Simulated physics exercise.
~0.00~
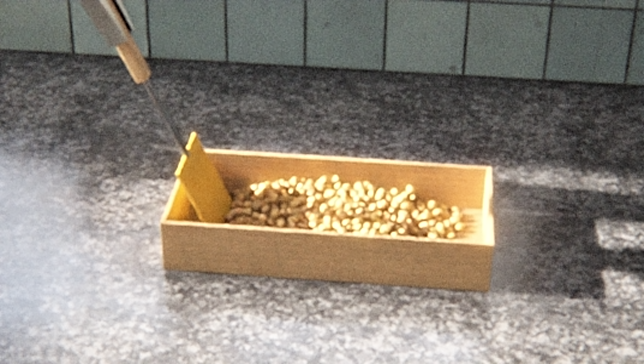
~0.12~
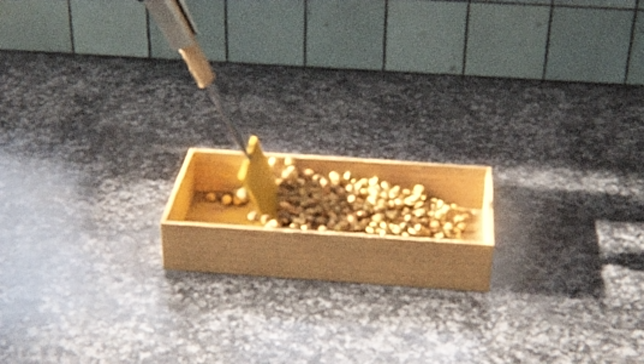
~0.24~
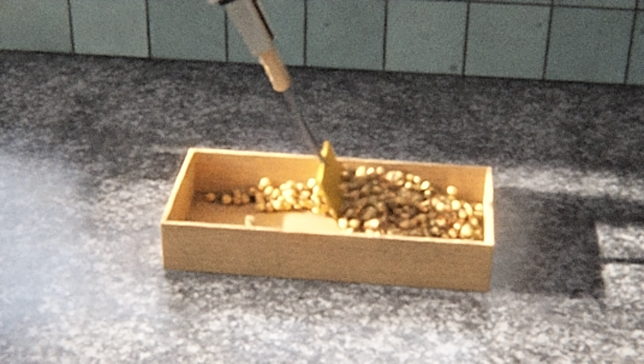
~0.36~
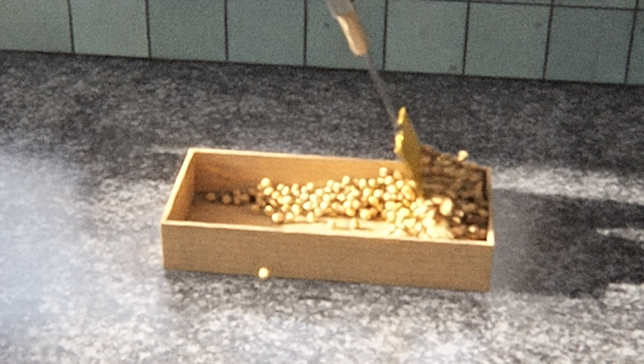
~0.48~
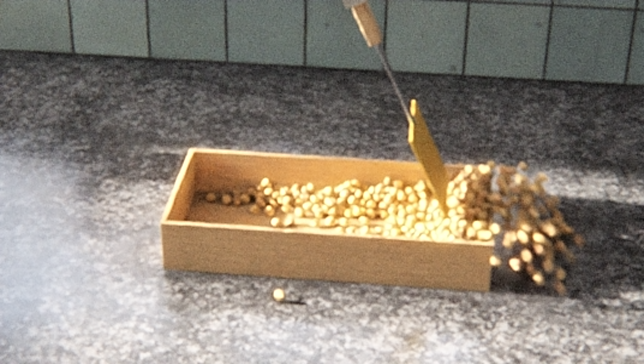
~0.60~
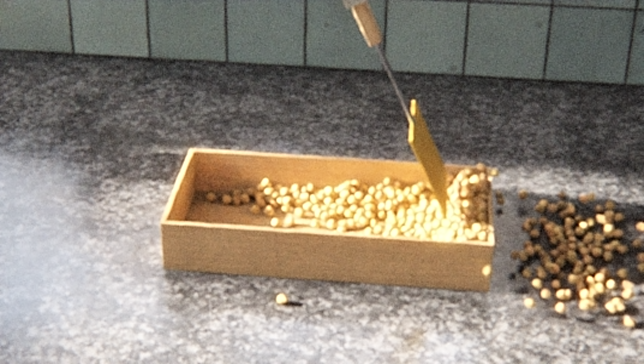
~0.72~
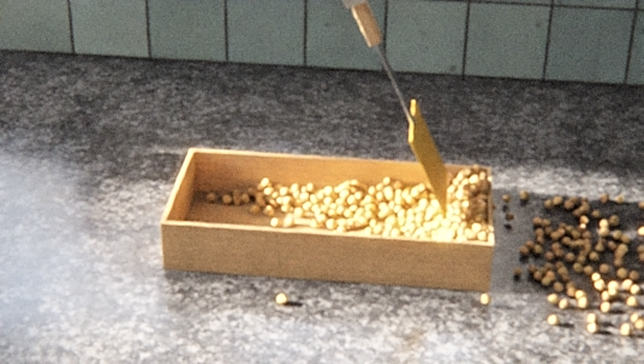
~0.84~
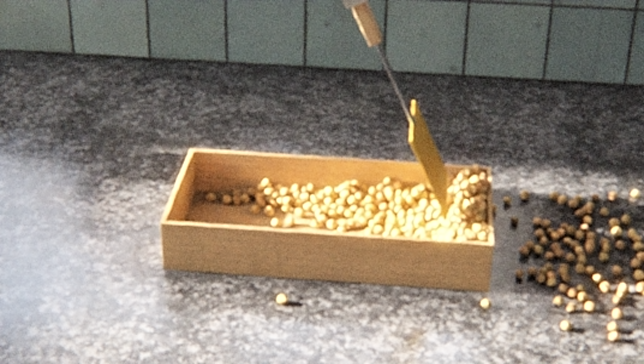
In the video, a yellow paddle on a robot arm sweeps chickpeas rightward through a shallow rectangular tin, piling them against the right end until some spill over onto the surface. The paddle stops and the scattered chickpeas settle, with most still in the tin.
